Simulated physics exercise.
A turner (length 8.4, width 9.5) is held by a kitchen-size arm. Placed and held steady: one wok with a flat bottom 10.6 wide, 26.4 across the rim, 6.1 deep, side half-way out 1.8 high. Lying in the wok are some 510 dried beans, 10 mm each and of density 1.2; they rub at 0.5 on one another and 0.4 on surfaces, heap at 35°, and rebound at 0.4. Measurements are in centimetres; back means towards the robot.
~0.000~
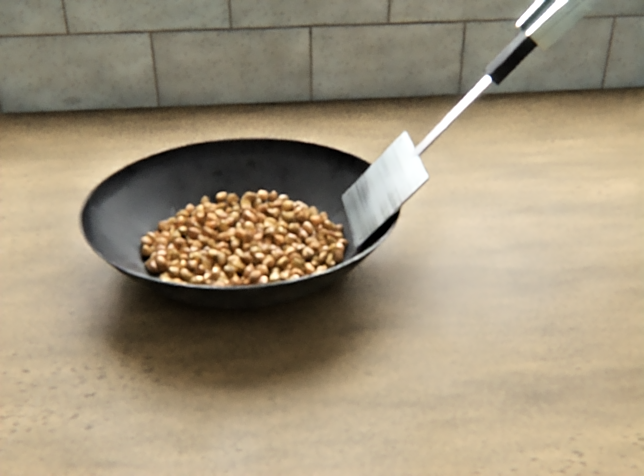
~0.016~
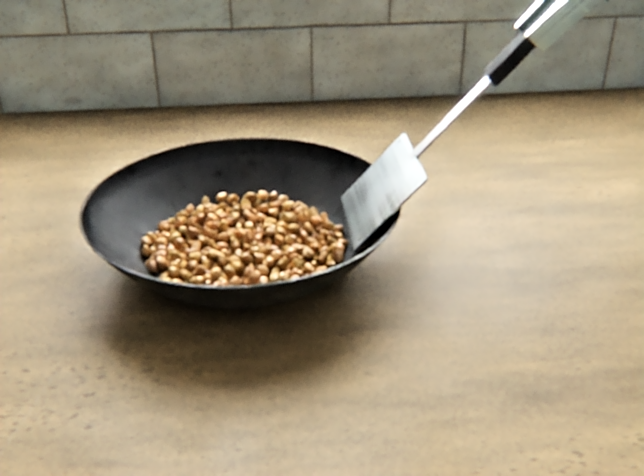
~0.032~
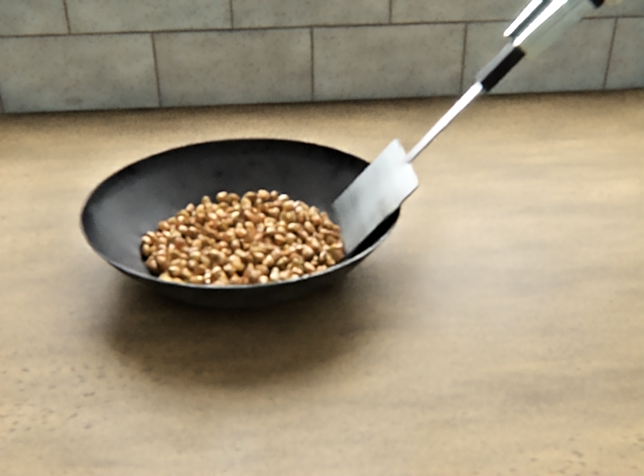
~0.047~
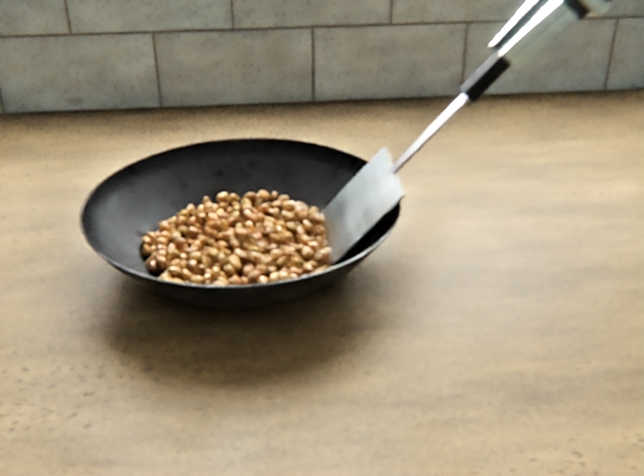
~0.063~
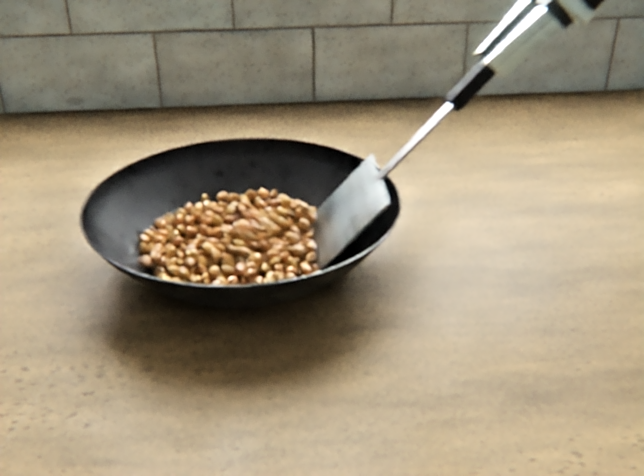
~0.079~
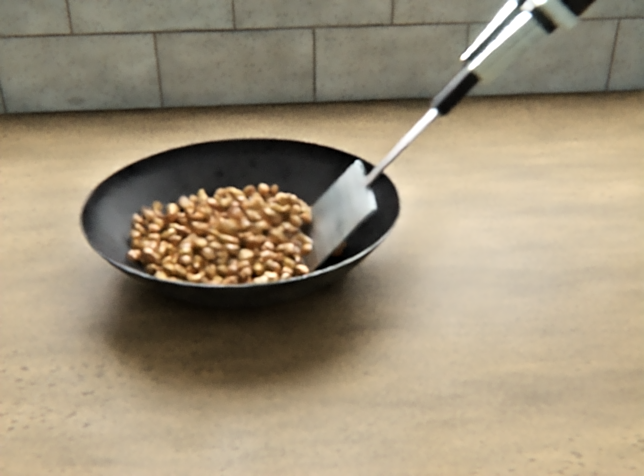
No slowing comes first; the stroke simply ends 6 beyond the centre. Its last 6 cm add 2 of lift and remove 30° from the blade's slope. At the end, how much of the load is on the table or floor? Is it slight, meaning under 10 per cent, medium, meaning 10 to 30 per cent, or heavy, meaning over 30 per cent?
It is slight, under 10 per cent.
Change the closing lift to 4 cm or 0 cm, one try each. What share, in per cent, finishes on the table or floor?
You'd get some 0 per cent with the first setting and some 10 per cent with the second.
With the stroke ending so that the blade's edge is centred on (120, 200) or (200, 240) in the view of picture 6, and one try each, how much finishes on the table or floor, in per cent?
About 45 and 0 per cent.
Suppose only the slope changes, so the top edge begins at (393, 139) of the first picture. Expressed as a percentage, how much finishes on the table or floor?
Some 5 per cent.
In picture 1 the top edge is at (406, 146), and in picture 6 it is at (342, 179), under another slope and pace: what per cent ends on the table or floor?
About 5 per cent.
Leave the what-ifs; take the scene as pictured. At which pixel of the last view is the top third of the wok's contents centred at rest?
Centre: Roughly (135, 223).
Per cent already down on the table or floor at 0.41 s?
Estimate: About 5 percent.
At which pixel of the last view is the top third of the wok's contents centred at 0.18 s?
I'd put it close to (139, 224).
By 0.13 s, sloping 48°, highest piece 7 above the table; 511 in the wok.
By 0.18 s, sloping 35°, highest piece 8 above the table; 510 in the wok, 1 on the blade or in flight.
By 0.41 s, sloping 18°, highest piece 7 above the table; 492 in the wok, 18 on the table or floor, 1 on the blade or in flight.
By 1.46 s, sloping 18°, highest piece 7 above the table; 491 in the wok, 20 on the table or floor.
Final count, 491 in the wok, 20 on the table or floor. That is 4 % on the table or floor.
